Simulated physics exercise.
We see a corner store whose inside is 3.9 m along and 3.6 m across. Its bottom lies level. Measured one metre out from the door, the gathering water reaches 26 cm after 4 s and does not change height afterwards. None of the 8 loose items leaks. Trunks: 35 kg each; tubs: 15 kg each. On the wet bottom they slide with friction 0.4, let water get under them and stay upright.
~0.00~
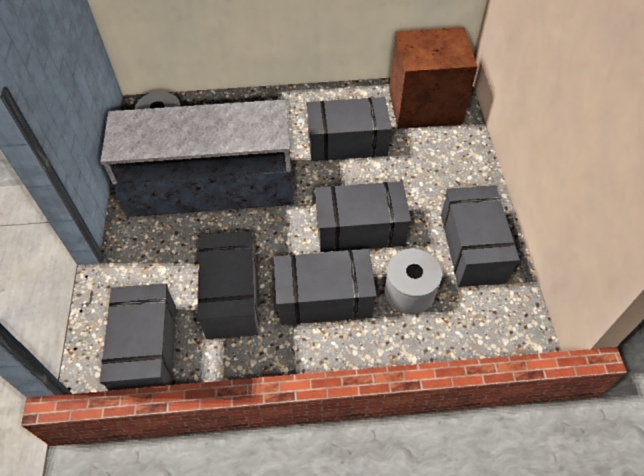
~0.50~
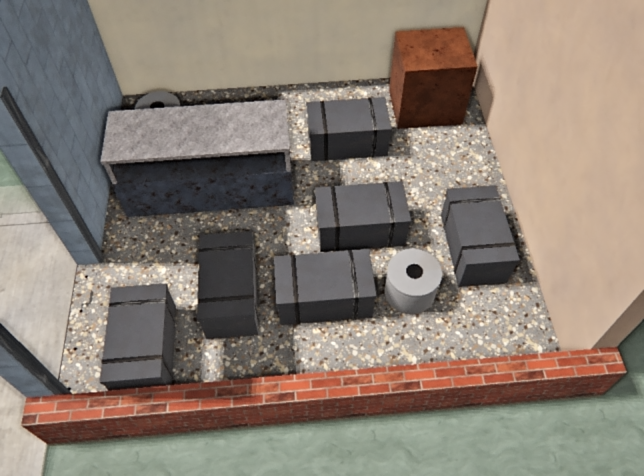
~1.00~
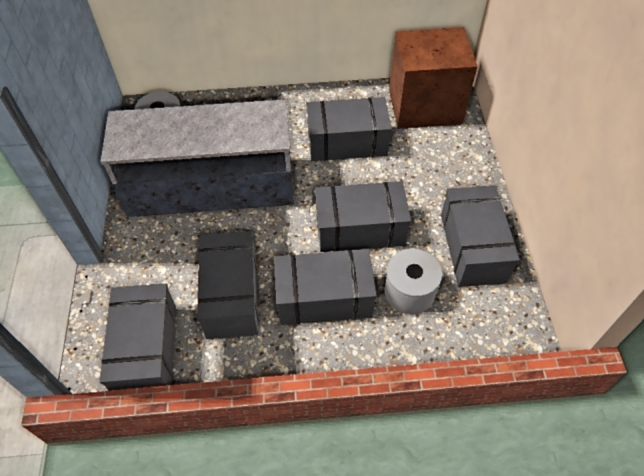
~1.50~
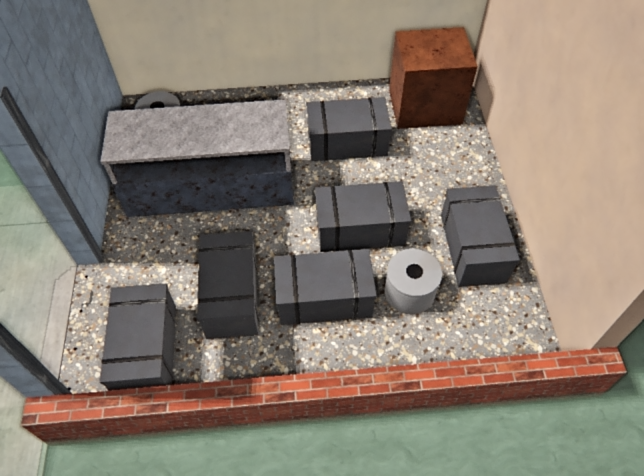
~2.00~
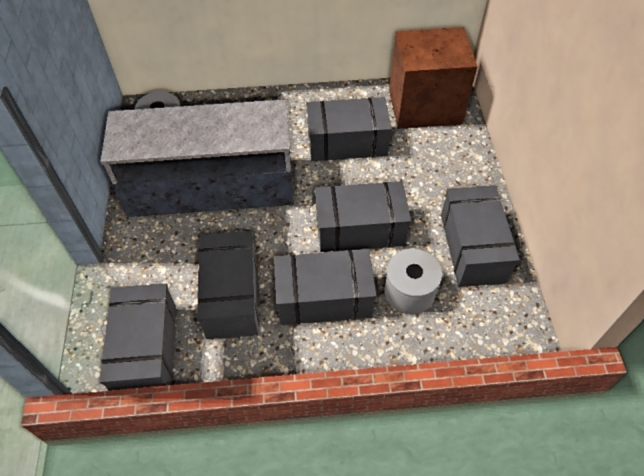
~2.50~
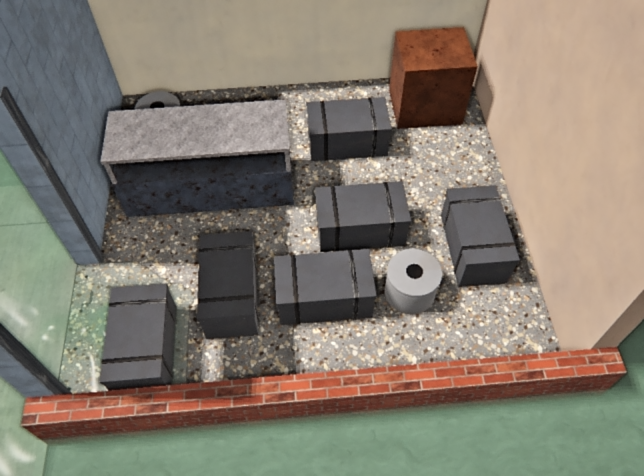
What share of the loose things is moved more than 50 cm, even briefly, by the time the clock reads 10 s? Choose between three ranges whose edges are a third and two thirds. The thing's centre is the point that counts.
The range is the highest, two thirds or more.
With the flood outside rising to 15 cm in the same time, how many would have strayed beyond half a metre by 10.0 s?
Then 1 of them.
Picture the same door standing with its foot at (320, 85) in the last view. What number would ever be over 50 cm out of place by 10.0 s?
You'd get 8 in that case.
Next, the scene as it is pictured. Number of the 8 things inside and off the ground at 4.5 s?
That would be 0 of them.
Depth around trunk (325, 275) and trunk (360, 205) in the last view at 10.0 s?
First roughly 22 cm, second roughly 15 cm.
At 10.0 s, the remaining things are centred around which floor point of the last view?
Roughly at (374, 184).
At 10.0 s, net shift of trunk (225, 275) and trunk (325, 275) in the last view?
They sit 200 cm and 100 cm away, in the order given.
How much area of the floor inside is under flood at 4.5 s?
I'd put it close to 4.0 m2.
After 3.5 s 0 of 8 are over 50 cm from their spots; 0 afloat.
After 4.5 s 1 of 8 are over 50 cm from their spots; 0 afloat.
After 7.0 s 5 of 8 are over 50 cm from their spots; 5 afloat.
After 10.0 s 7 of 8 are over 50 cm from their spots, and 7 have been at some point; 7 afloat.
